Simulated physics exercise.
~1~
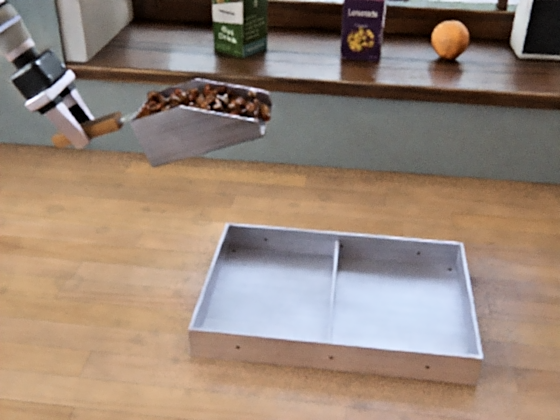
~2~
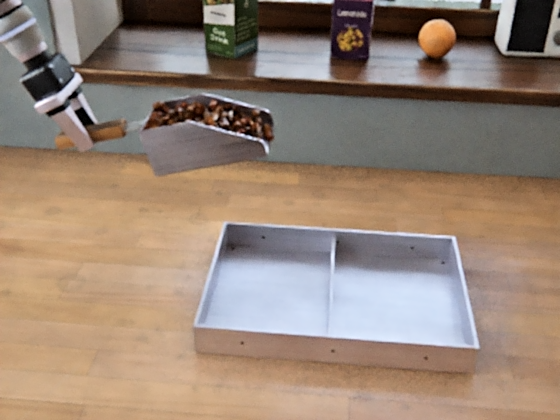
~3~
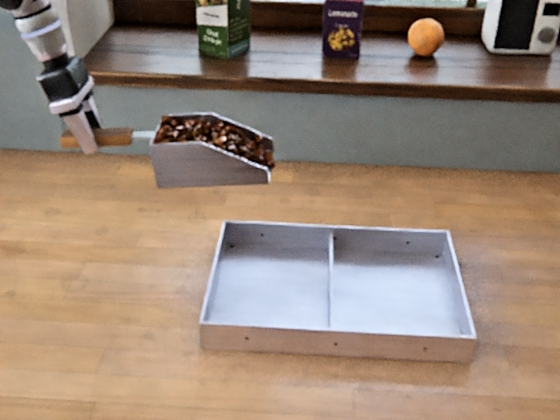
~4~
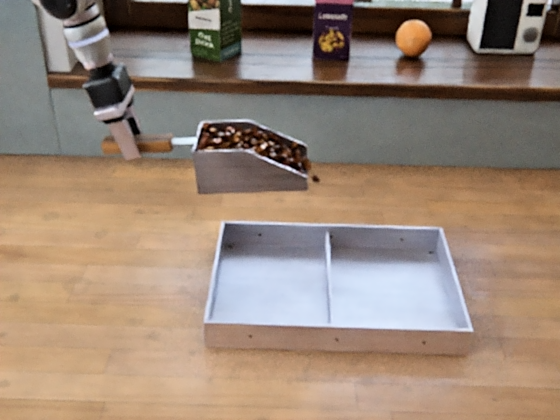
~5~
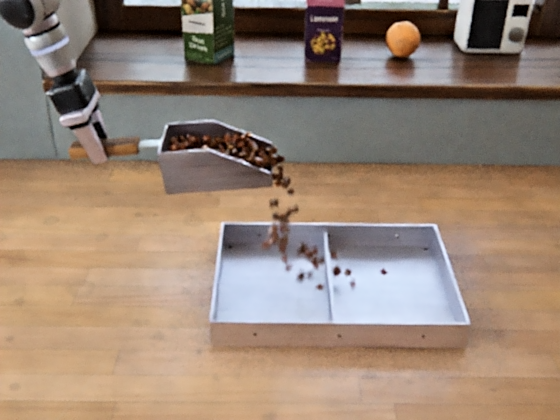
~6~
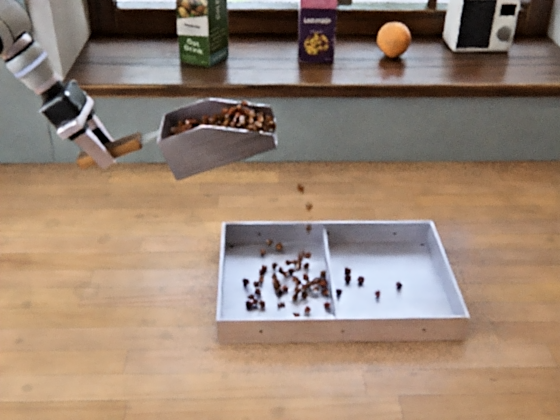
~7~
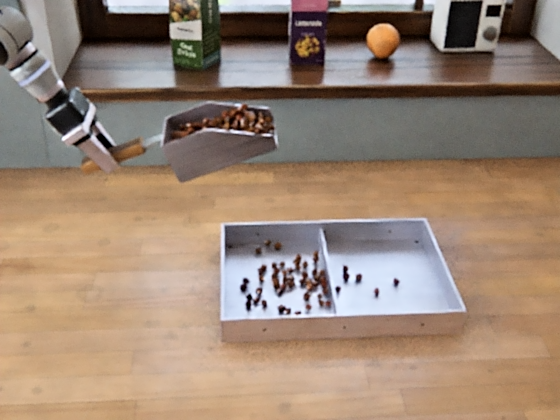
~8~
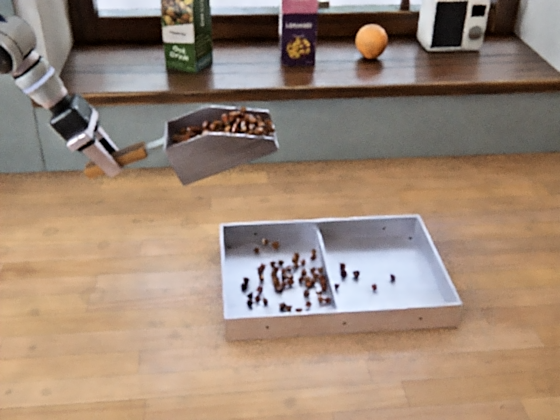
Robot arm lowering a metal scoop of brown pellets, spilling some into a divided tray, then tilting back with most still aboard.
